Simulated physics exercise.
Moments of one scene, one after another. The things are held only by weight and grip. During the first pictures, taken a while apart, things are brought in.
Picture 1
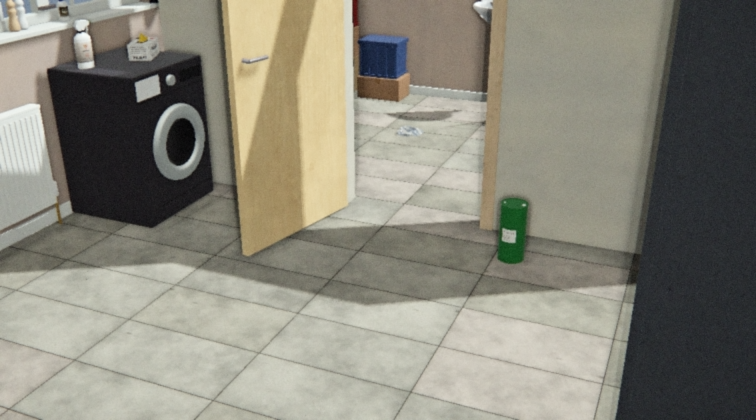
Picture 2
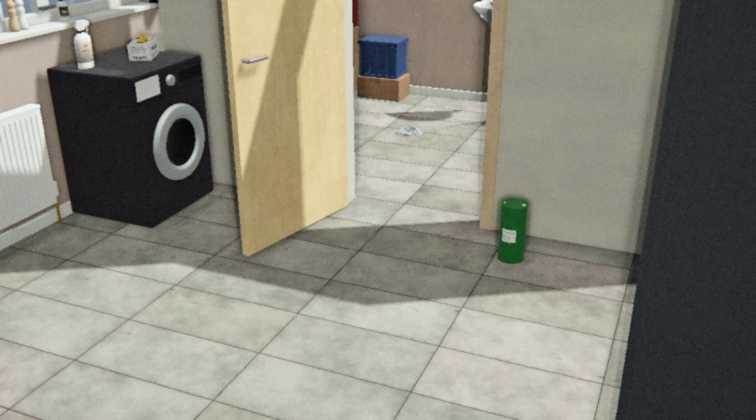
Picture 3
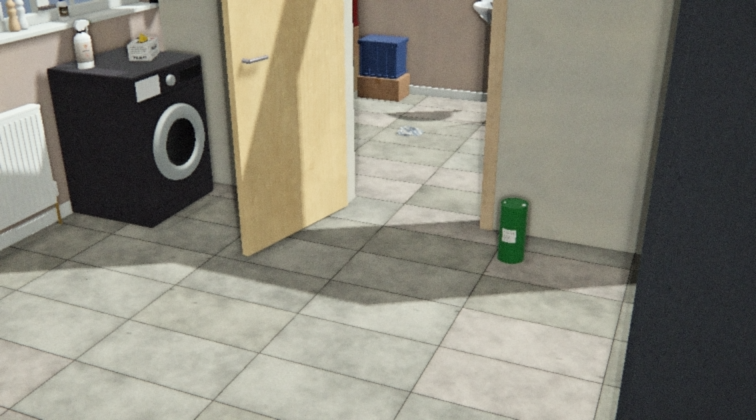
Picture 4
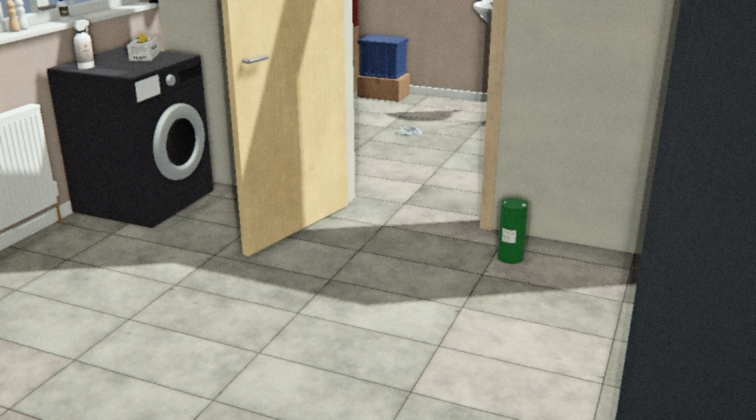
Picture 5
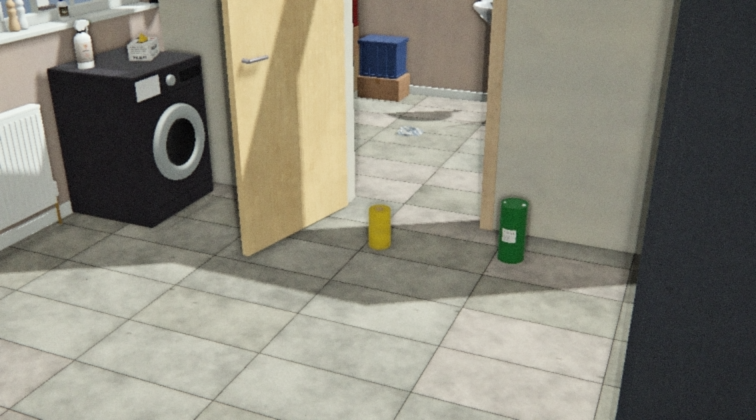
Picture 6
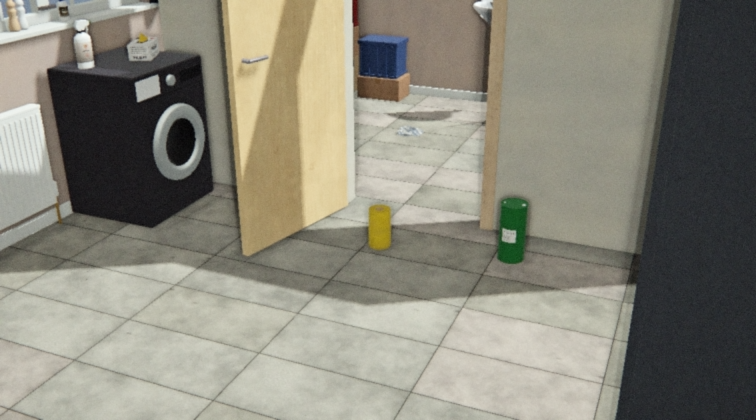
The clip opens on a tiled room with a dark washing machine at left, a wooden door standing wide open and a green canister by the wall to its right. Nothing moves at first; later, a yellow roll appears on the floor in the doorway, while the door and canister stay still.
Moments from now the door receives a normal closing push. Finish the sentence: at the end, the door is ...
... fully closed.
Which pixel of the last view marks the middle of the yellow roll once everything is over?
The object ends up somewhere near (482, 191).
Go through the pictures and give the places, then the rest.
The first picture shows door wide open and still; green canister (513, 231).
The second picture shows door wide open and still; green canister (513, 231).
The third picture shows door wide open and still; green canister (513, 231).
The fourth picture shows door wide open and still; green canister (513, 231).
The fifth picture shows door wide open and still; green canister (513, 231).
The sixth picture shows door wide open and still; yellow roll (380, 227); green canister (513, 231).
Then, 1.00 s later than the last frame, door 37° open; yellow roll moved about its own width near (409, 223).
Then, 1.30 s later than the last frame, door 7° open; yellow roll moved well along near (456, 208).
When it is over, door 0° open; moved from the start, yellow roll; green canister as before. End places, in pixels of the last picture, yellow roll near (482, 191).
